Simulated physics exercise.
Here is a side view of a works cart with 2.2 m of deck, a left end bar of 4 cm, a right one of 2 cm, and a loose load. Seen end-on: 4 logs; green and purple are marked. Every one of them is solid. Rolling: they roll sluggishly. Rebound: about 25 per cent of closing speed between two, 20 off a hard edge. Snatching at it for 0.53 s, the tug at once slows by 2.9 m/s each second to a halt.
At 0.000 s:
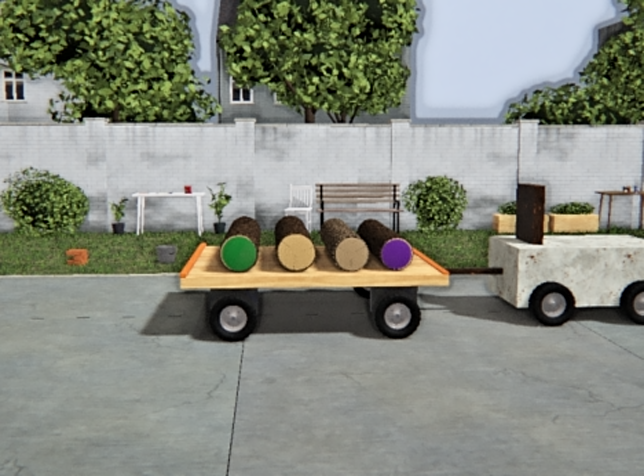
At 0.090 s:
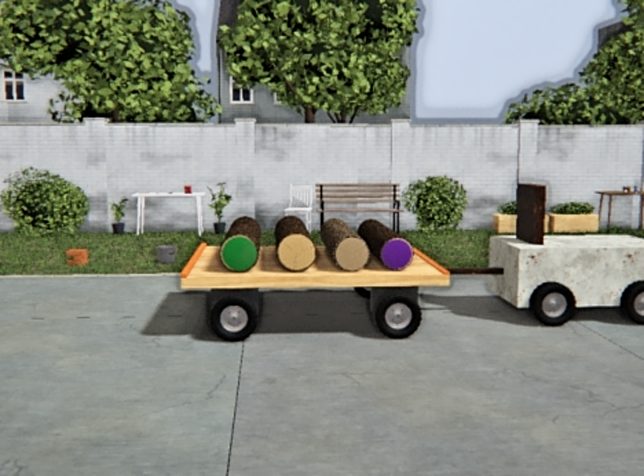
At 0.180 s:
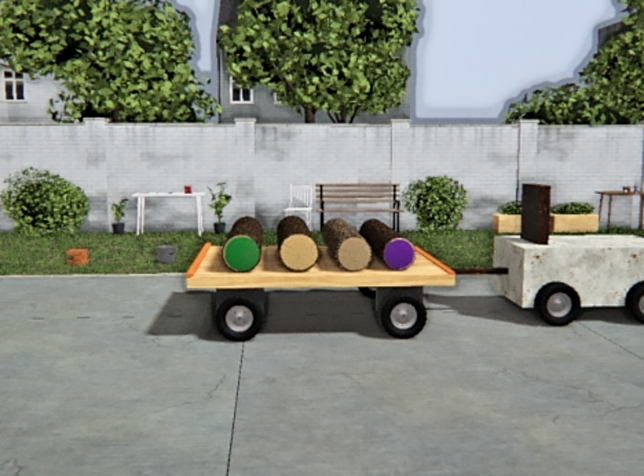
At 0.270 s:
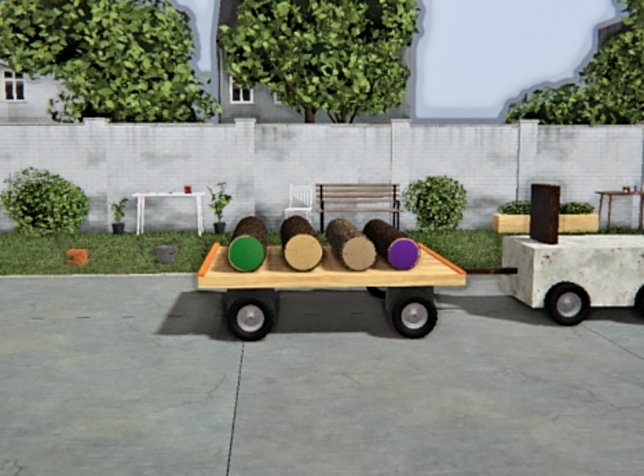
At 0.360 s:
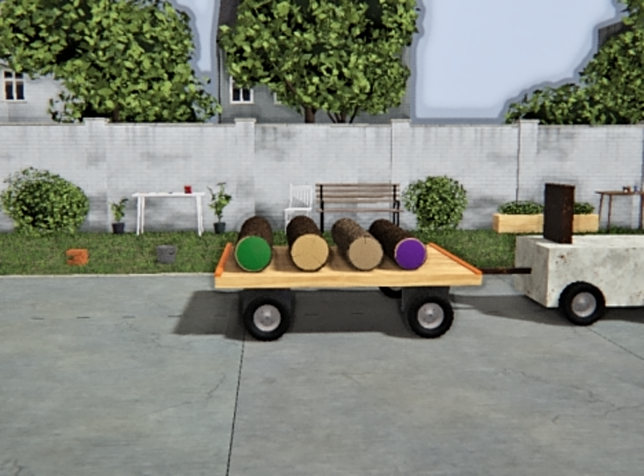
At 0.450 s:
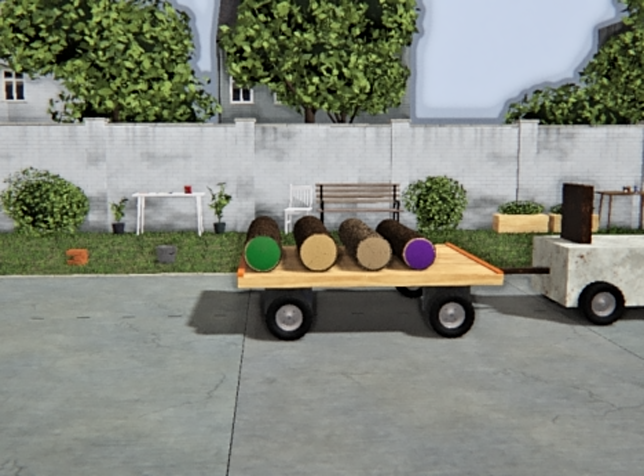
A flat wooden cart carrying four logs, the leftmost with a green end and the rightmost with a purple one, sits still behind a pale block-like tug. The tug then draws it gradually right across the paving, picking up speed, while the logs lag slightly, ending nearer the deck's left end.
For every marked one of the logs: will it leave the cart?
Green - yes, purple - no.
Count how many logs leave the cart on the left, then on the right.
Count by side - left 1, right 0.
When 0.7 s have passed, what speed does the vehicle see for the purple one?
It's going at around 1.5 m/s.
After 0.7 s, green is over the left bar and falling; purple is on the deck, 100 cm from the right bar, rolling left along the cart; 1 over a bar so far.
After 0.8 s, green is over the left bar and falling; purple is on the deck, 95 cm from the left bar, rolling left along the cart; 1 over a bar so far.
After 1.0 s, green is over the left bar and down; purple is on the deck, 75 cm from the left bar, rolling left along the cart; 1 over a bar so far.
At rest (2.8 s), green is over the left bar and down; purple is on the deck, 100 cm from the right bar; 1 over a bar so far.
